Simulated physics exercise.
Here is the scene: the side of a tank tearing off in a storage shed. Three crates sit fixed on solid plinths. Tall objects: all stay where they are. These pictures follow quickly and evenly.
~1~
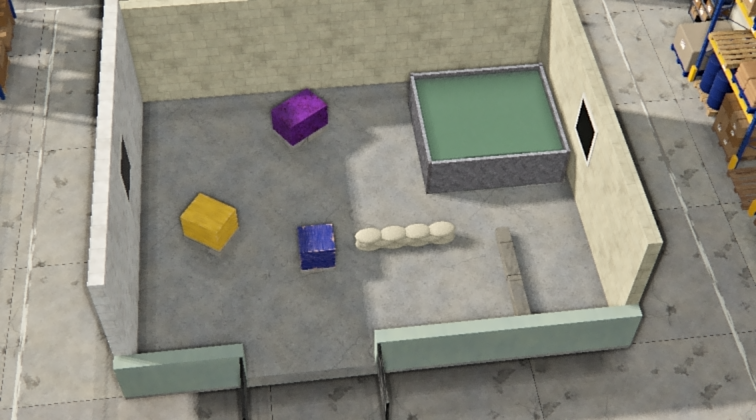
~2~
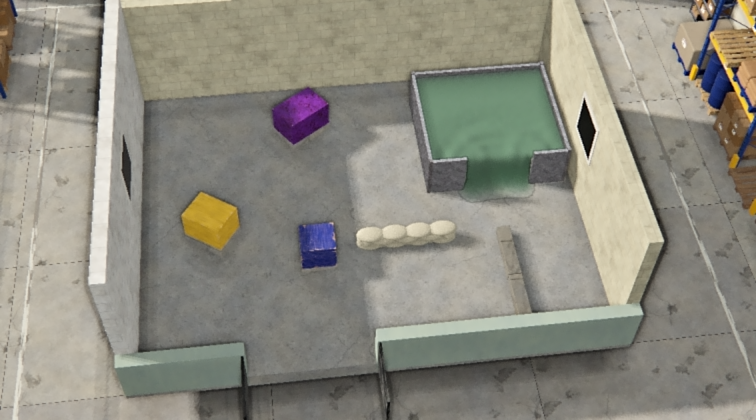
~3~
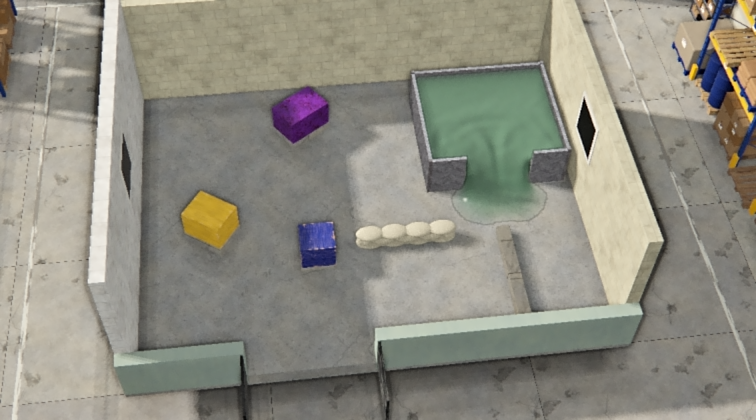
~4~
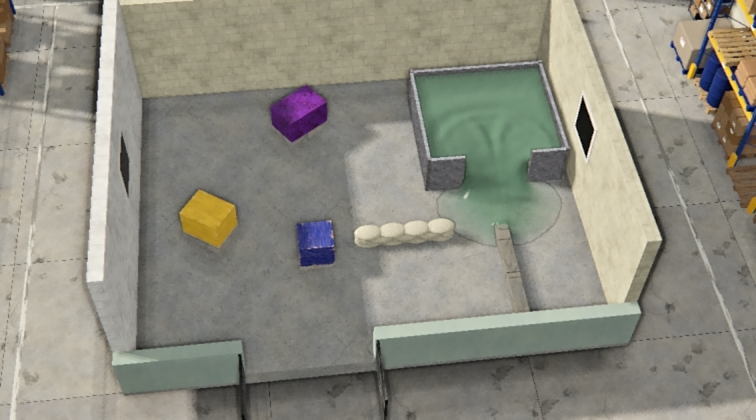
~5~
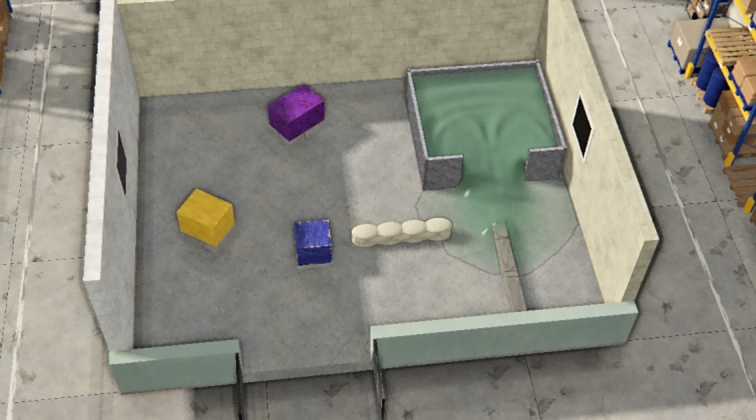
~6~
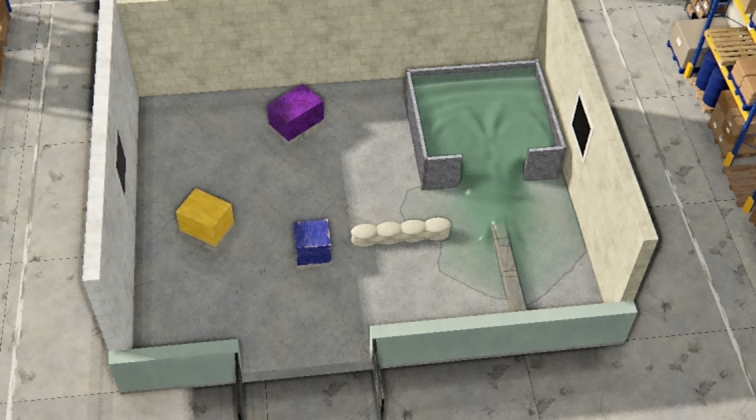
In the video, part of the front side of a gray tank opens inside a roofless walled room, and green water pours through the gap, spreading across the floor around a narrow low barrier, while the colored boxes stay still.
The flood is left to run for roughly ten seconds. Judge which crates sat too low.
The blue crate was too low. The yellow crate was not too low. The purple crate was not too low.
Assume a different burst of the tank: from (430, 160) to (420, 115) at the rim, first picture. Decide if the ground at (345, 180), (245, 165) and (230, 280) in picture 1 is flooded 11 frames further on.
Soaked / soaked / soaked.
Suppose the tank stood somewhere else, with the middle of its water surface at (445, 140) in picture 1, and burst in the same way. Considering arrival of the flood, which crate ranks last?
Crate marked purple.
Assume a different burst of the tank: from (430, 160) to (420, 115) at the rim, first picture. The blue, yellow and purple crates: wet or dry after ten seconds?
In my view the blue crate gets reached; as for the yellow crate, it gets reached; the purple crate gets reached.
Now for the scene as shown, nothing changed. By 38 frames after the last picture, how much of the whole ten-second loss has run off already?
About 45 per cent.
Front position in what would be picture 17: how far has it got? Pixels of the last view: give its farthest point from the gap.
Look around (271, 349).
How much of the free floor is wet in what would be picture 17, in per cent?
Roughly 30 percent, I'd say.
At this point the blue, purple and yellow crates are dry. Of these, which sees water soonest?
It's the blue-painted one here.
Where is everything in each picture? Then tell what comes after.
The first picture shows still water in the tank at (487, 114).
In the second picture, water pours out at (497, 176) and has run to (531, 189).
In the third picture, water pours out at (496, 176) and has run to (536, 210).
In the fourth picture, water pours out at (495, 175) and has run to (518, 242).
In the fifth picture, water pours out at (492, 174) and has run to (526, 270).
In the sixth picture, the front is at (530, 300), out from the gap at (492, 173).
A moment on, water covers 25 % of the floor; the blue crate water round its plinth, the yellow crate not reached, the purple crate not reached.
Next, water covers 30 % of the floor; the blue crate water round its plinth, the yellow crate not reached, the purple crate not reached.
Then, water covers 50 % of the floor; the blue crate water round its plinth, the yellow crate water round its plinth, the purple crate not reached.
Later, water covers 70 % of the floor; the blue crate water round its plinth, the yellow crate water round its plinth, the purple crate water round its plinth.
In the end, water covers 95 % of the floor; the blue crate was topped, the yellow crate stayed above the water, the purple crate stayed above the water.
